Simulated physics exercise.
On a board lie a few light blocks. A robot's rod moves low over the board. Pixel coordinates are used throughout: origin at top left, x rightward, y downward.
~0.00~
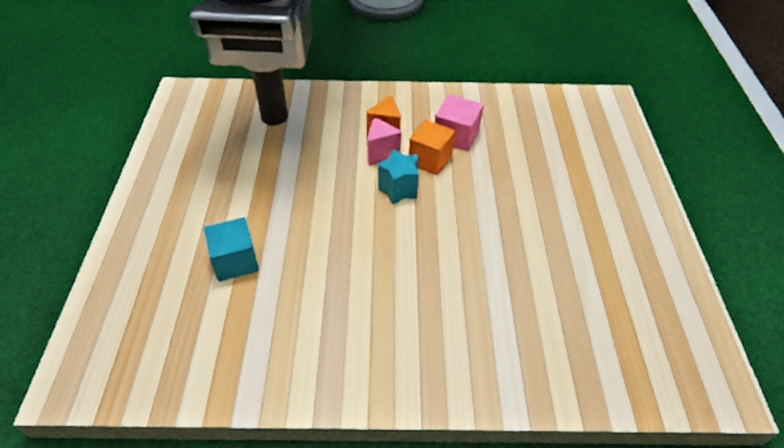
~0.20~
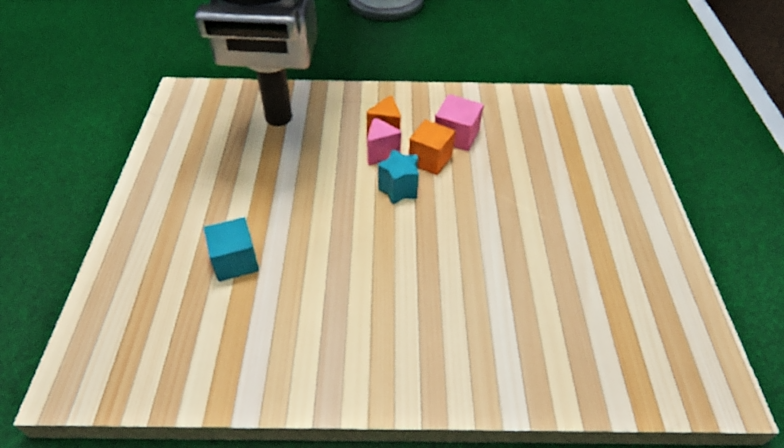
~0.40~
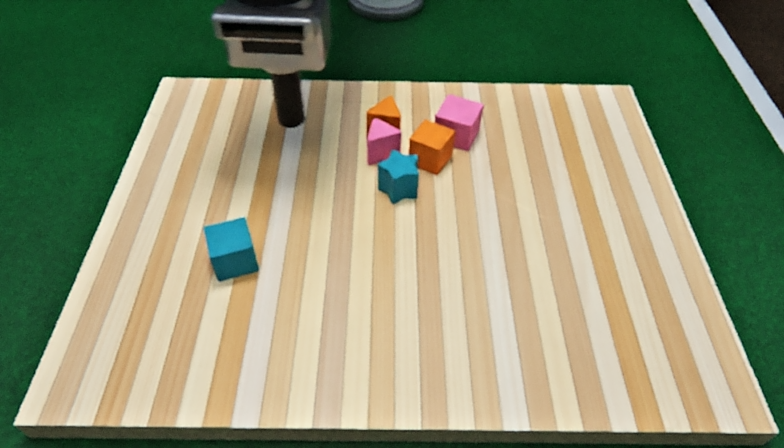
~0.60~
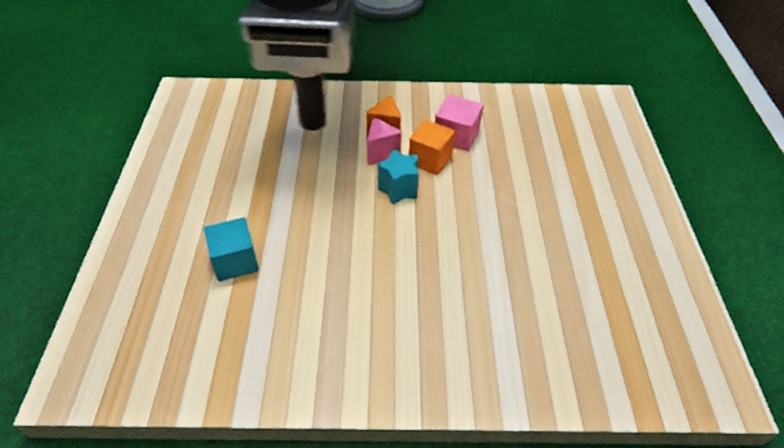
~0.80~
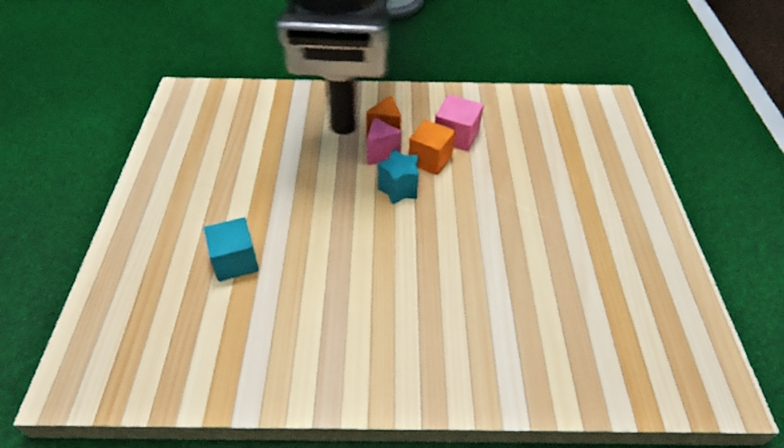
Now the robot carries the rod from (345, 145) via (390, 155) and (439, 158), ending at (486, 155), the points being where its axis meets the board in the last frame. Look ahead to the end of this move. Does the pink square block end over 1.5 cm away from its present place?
No, that is not what happens.
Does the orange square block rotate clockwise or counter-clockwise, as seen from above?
Top view: Clockwise.
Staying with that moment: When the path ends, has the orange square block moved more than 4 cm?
Yes - that is the case.
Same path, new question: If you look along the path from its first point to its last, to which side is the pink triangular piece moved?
It will end up to the right.
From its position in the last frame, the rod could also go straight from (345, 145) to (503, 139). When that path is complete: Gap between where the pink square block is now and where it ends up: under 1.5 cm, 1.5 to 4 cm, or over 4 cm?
Once the path is done, the pink square block lies more than 4 cm from its present place.
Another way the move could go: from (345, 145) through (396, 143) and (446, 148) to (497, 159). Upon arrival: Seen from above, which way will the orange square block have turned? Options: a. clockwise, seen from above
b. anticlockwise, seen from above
My pick is a.
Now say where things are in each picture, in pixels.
In the first frame, rod tip at (275, 118); block tops, pink triangular piece at (381, 130); orange triangular piece at (386, 108); orange square block at (433, 134); pink square block at (460, 109).
In the second frame, rod at (279, 118); blocks unchanged.
In the third frame, rod at (292, 120); blocks unchanged.
In the fourth frame, rod at (313, 122); blocks unchanged.
In the fifth frame, rod at (343, 126); pink triangular piece at (381, 130); orange triangular piece at (386, 108); orange square block at (433, 134); pink square block at (460, 109).
On the path given first. One third of the way, rod at (391, 136); pink triangular piece at (412, 141), turned 40° clockwise; orange square block at (441, 140), turned 45° anticlockwise.
Two thirds of the way, rod at (442, 140); pink triangular piece at (433, 151), turned 75° clockwise; orange square block at (474, 146), turned 25° anticlockwise.
At the end, rod at (490, 137); pink triangular piece at (433, 151), turned 75° clockwise; orange triangular piece in place; orange square block at (501, 151), turned 45° clockwise; pink square block at (464, 108), turned 20° anticlockwise.
